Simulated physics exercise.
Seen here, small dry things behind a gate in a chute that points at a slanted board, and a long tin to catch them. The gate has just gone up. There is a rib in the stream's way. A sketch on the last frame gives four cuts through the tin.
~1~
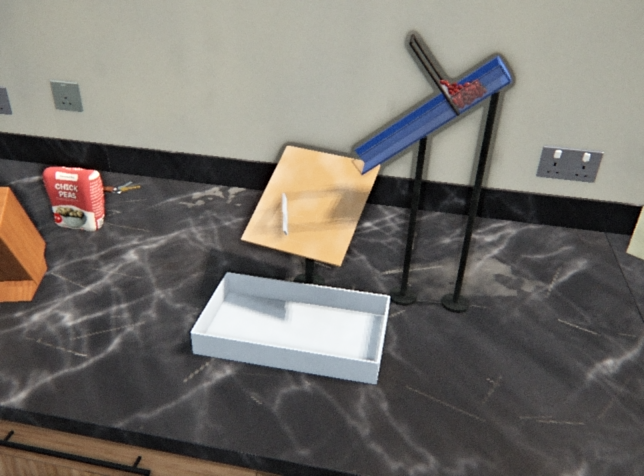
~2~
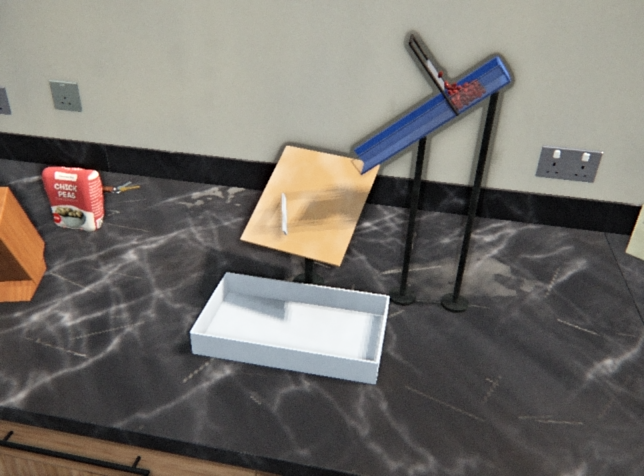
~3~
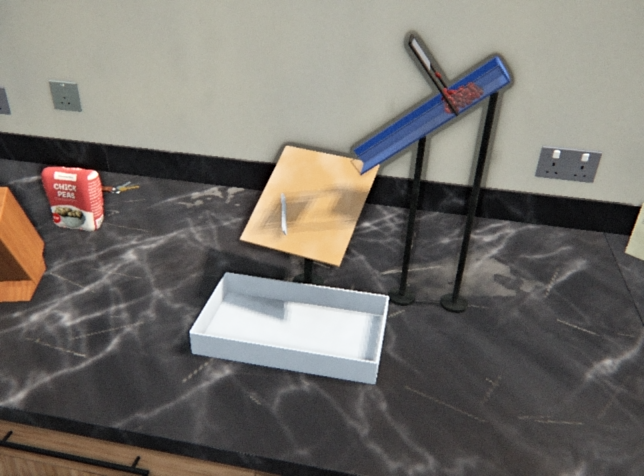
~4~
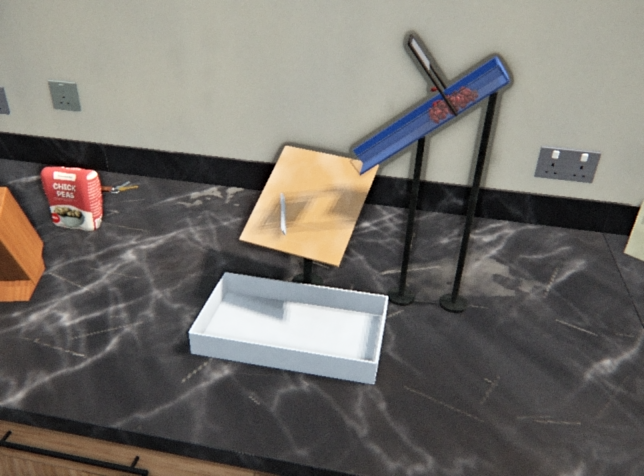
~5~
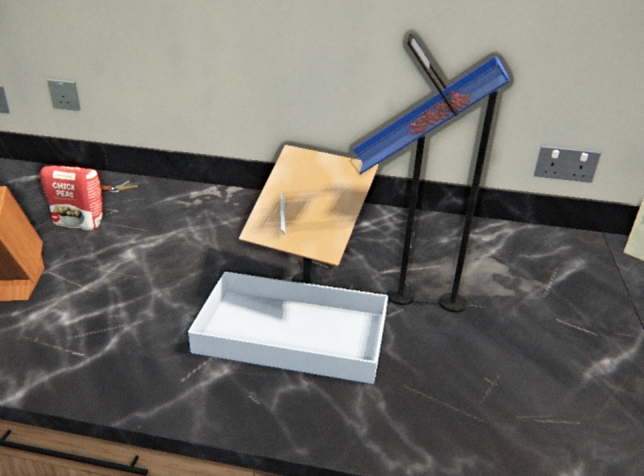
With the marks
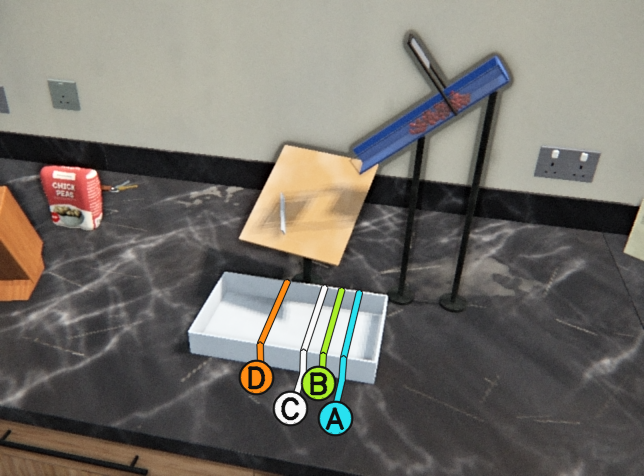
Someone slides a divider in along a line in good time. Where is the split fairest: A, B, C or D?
D beats the others.
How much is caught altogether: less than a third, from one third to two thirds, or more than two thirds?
More than two thirds.
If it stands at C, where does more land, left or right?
Left.
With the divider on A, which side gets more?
The left side.
On the marked copy, line A crosses the front rim at (343, 357); line B crosses the front rim at (323, 354); line C crosses the front rim at (303, 350); line D crosses the front rim at (260, 343).
With A, of what is caught, all on the left of the divider, none on the right.
With B, of what is caught, all on the left of the divider, none on the right.
With C, of what is caught, nearly all on the left of the divider, a stray few on the right.
With D, of what is caught, about half on the left of the divider, about half on the right.
